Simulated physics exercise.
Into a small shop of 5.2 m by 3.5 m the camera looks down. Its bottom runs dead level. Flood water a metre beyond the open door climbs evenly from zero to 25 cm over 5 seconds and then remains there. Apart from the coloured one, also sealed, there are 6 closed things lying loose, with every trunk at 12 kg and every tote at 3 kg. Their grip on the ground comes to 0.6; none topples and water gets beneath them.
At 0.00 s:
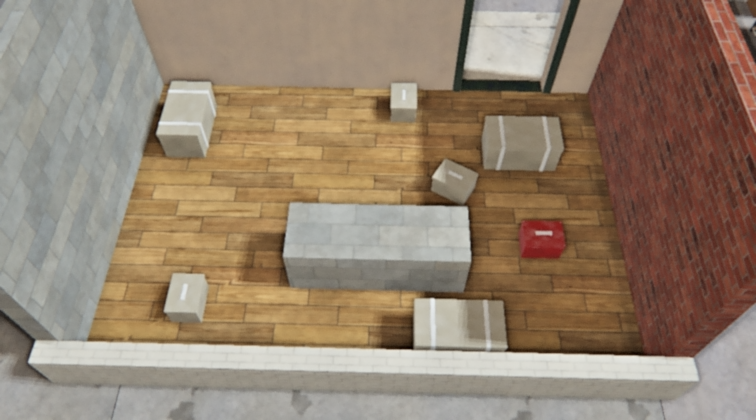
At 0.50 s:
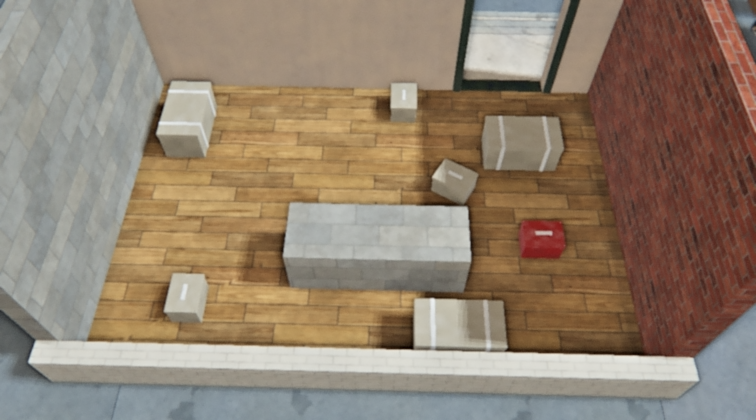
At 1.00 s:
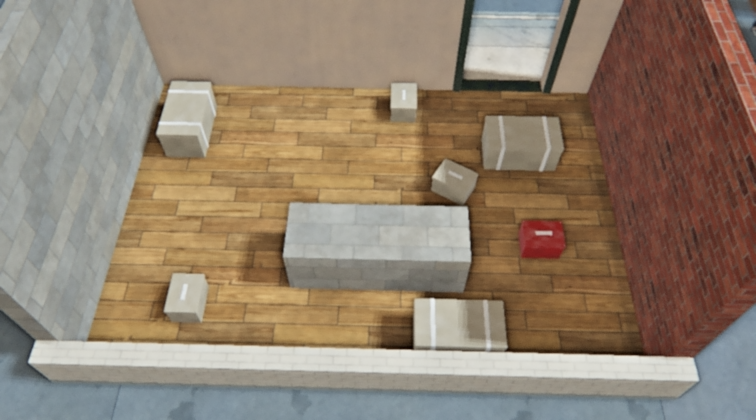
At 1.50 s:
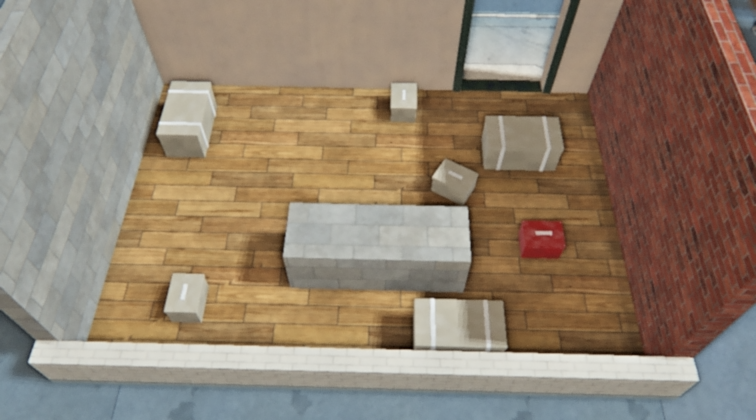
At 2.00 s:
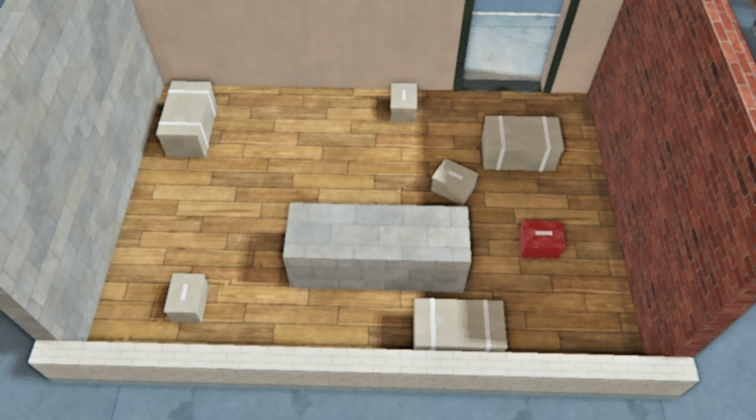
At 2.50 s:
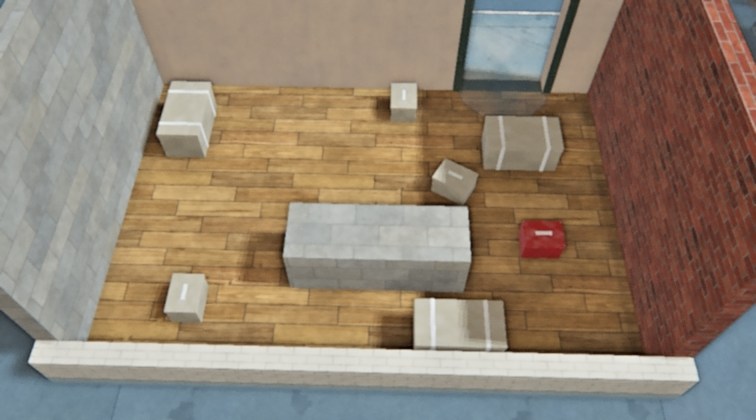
In the video, pale boxes and one red box sit motionless around a grey block on a wooden floor while the ground outside turns bluish; then a thin patch of water spreads just inside the back doorway.
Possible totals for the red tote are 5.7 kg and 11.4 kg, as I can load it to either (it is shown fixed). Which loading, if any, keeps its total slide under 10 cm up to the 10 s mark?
Neither.
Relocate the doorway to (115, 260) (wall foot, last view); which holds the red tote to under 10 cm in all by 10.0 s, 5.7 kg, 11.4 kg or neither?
The big mass is needed.
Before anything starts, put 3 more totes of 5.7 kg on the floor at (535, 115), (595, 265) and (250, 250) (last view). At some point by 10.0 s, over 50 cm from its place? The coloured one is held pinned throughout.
In that order: More, more, less.
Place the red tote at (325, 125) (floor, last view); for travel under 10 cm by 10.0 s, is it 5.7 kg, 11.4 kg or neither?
Note: Both OK.
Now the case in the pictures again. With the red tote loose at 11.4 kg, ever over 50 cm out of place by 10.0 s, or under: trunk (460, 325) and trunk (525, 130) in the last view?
Beyond, beyond.
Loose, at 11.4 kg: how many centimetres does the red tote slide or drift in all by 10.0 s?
Close to 150 cm, all told.
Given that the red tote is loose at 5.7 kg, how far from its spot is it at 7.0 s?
Roughly 120 cm.
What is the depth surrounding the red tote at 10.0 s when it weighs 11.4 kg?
13 cm, roughly.
After 3.5 s the red tote would be 0 cm from its start with 5.7 kg and 0 cm from its start with 11.4 kg; 0 cm of water round it then.
After 4.5 s the red tote would be 0 cm from its start with 5.7 kg and 0 cm from its start with 11.4 kg; 1 cm of water round it then.
After 7.0 s the red tote would be 117 cm from its start with 5.7 kg and 40 cm from its start with 11.4 kg; 7 cm of water round it then.
After 10.0 s the red tote would be 235 cm from its start with 5.7 kg and 148 cm from its start with 11.4 kg; 13 cm of water round it then.
